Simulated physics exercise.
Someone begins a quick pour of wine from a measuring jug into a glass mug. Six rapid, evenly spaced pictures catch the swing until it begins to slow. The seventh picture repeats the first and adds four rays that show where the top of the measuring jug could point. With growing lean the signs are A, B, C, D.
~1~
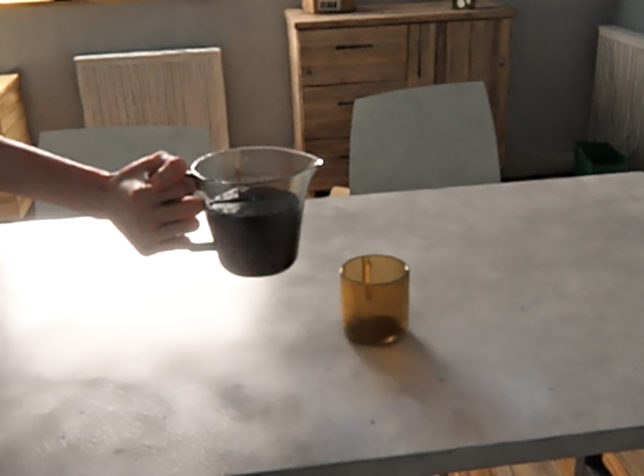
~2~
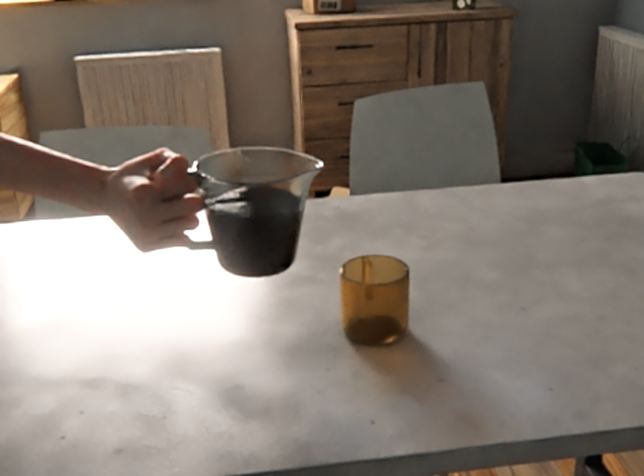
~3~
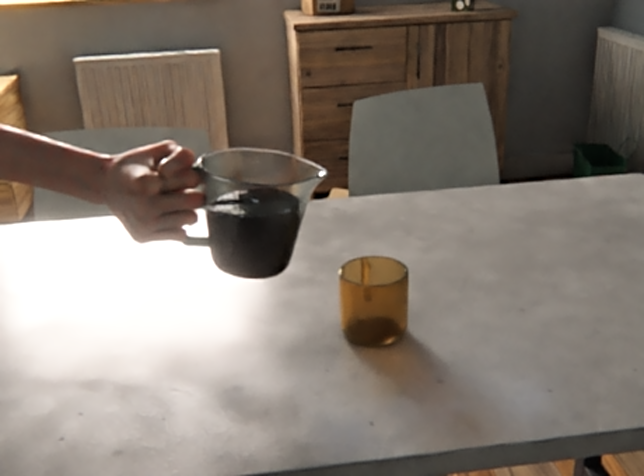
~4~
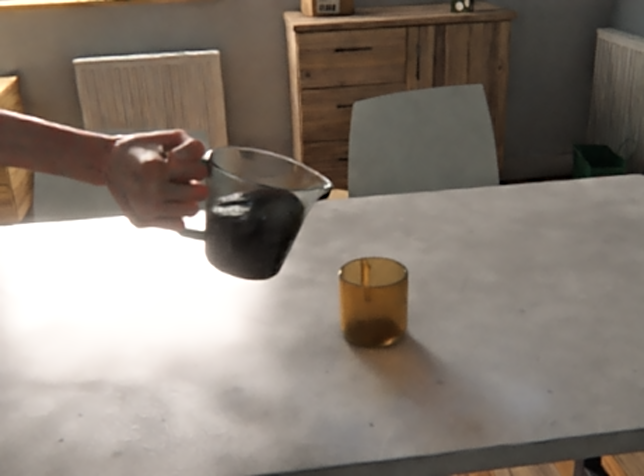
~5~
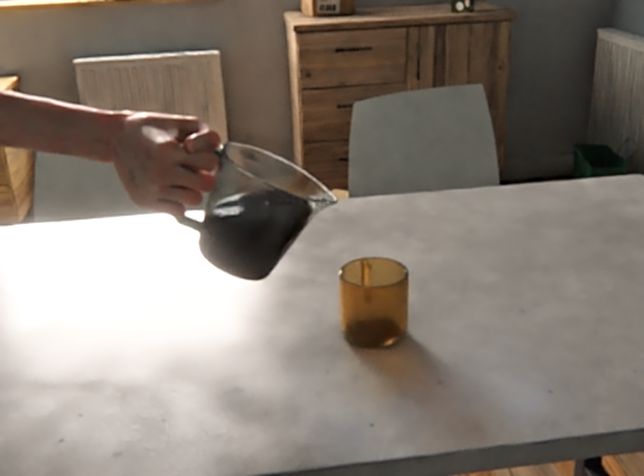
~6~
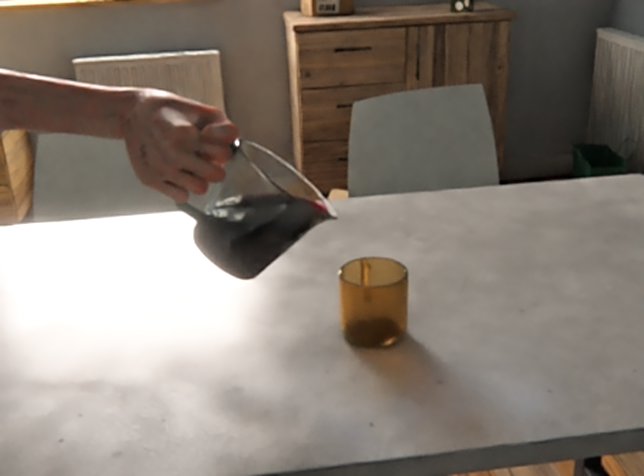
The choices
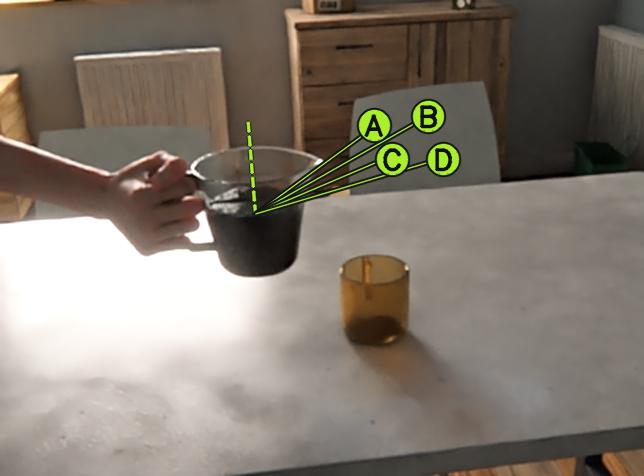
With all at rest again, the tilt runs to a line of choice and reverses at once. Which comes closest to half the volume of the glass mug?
Mark A does it best.
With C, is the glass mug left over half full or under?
Over.
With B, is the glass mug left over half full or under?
Over half.
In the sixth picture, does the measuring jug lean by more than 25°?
Yes.
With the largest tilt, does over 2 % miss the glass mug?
Yes, it does.
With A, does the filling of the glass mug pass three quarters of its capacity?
No, less.
On the marked copy, A at (361, 136); B at (413, 124); C at (375, 162); D at (426, 162).
For mark A, the glass mug ends with about 54 % of what it can hold.
For mark B, the glass mug ends with about 78 % of what it can hold.
For mark C, the glass mug is filled to the brim; 3 % of the wine is spilt.
For mark D, the glass mug is filled to the brim; 16 % of the wine is spilt.
